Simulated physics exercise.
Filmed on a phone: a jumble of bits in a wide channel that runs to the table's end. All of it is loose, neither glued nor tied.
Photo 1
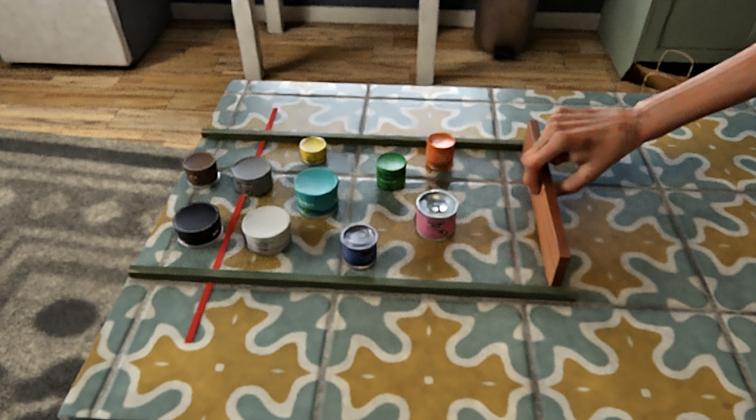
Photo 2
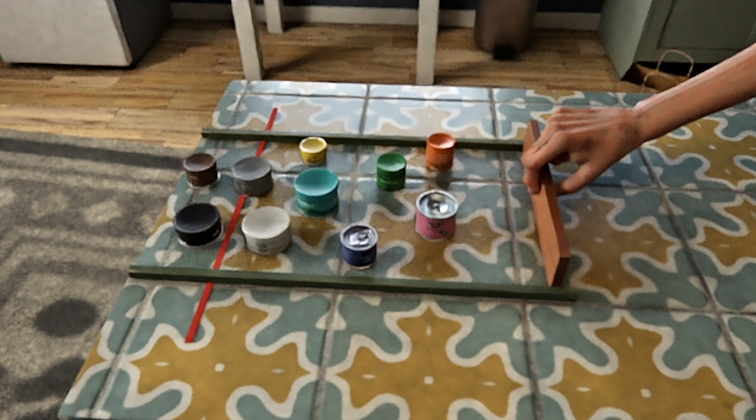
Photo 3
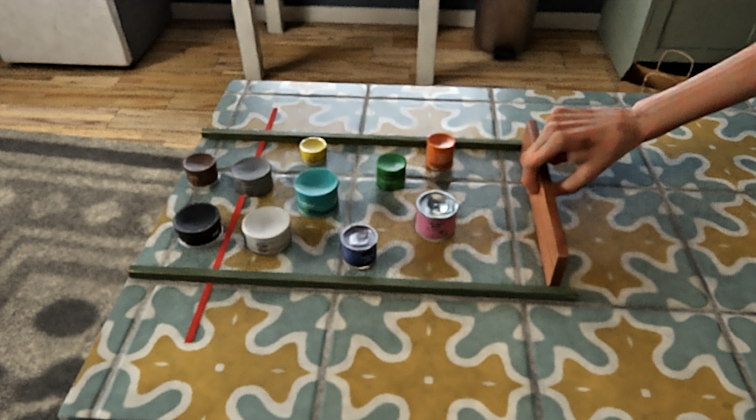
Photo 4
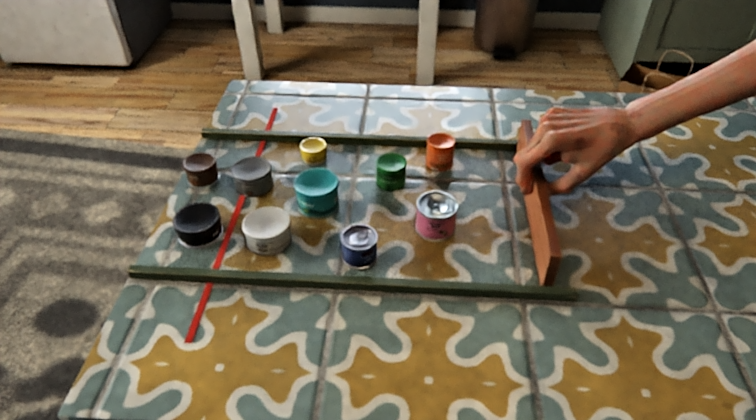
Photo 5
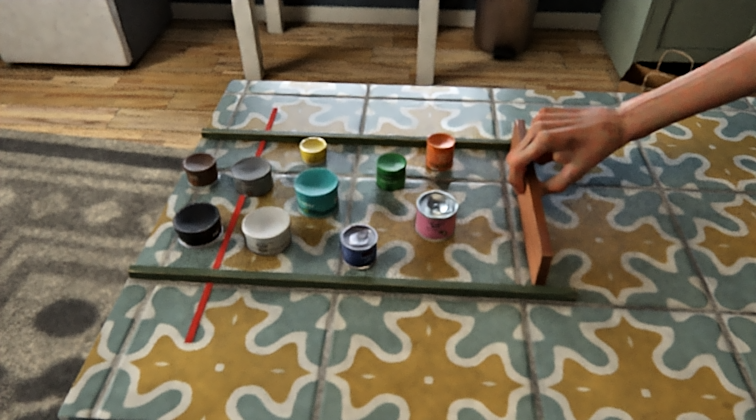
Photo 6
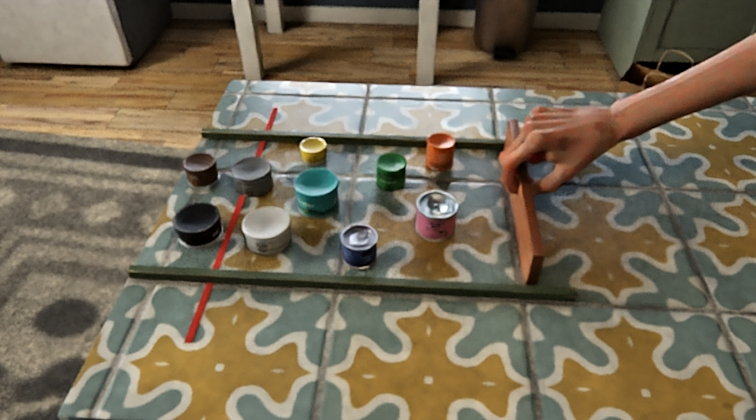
A hand slides an upright wooden board slightly left between two green rails, while the small colourful paint pots stay still.
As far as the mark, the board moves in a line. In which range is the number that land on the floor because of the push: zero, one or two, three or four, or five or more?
In the range one or two.
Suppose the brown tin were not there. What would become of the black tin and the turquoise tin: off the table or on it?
The black tin goes over, the turquoise tin does not fall.
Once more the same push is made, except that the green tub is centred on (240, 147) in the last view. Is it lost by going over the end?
From that start, the green tub stays.
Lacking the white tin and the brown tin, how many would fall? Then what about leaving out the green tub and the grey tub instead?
That gives 0 for the first pair taken away and 1 for the second.
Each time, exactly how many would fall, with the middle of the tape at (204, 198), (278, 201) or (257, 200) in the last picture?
Per try: 5; 0; 0.
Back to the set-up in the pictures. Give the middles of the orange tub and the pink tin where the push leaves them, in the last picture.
Roughly at (244, 143) and at (212, 208), in that order.
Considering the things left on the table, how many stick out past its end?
Expected count: 0.
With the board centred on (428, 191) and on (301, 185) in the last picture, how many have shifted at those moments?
2 by the first point, 9 by the second.
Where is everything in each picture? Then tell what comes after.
Brown tin (202, 170); black tin (199, 225); grey tub (253, 176); board (543, 196); tape (241, 199), in the first picture.
Black tin (199, 225); turquoise tin (317, 194), in the second picture.
Grey tub (253, 177); green tub (391, 172), in the third picture.
Brown tin (202, 170); orange tub (440, 152), in the fourth picture.
Black tin (199, 225); yellow tin (314, 151), in the fifth picture.
Brown tin (202, 170); black tin (199, 225); grey tub (253, 177); board (520, 195); tape (241, 199), in the sixth picture.
A little later, none off yet; brown tin at rest near (202, 170); black tin at rest near (199, 225); grey tub at rest near (253, 177).
When it is over, the number that fall off is one or two; down, black tin and brown tin.
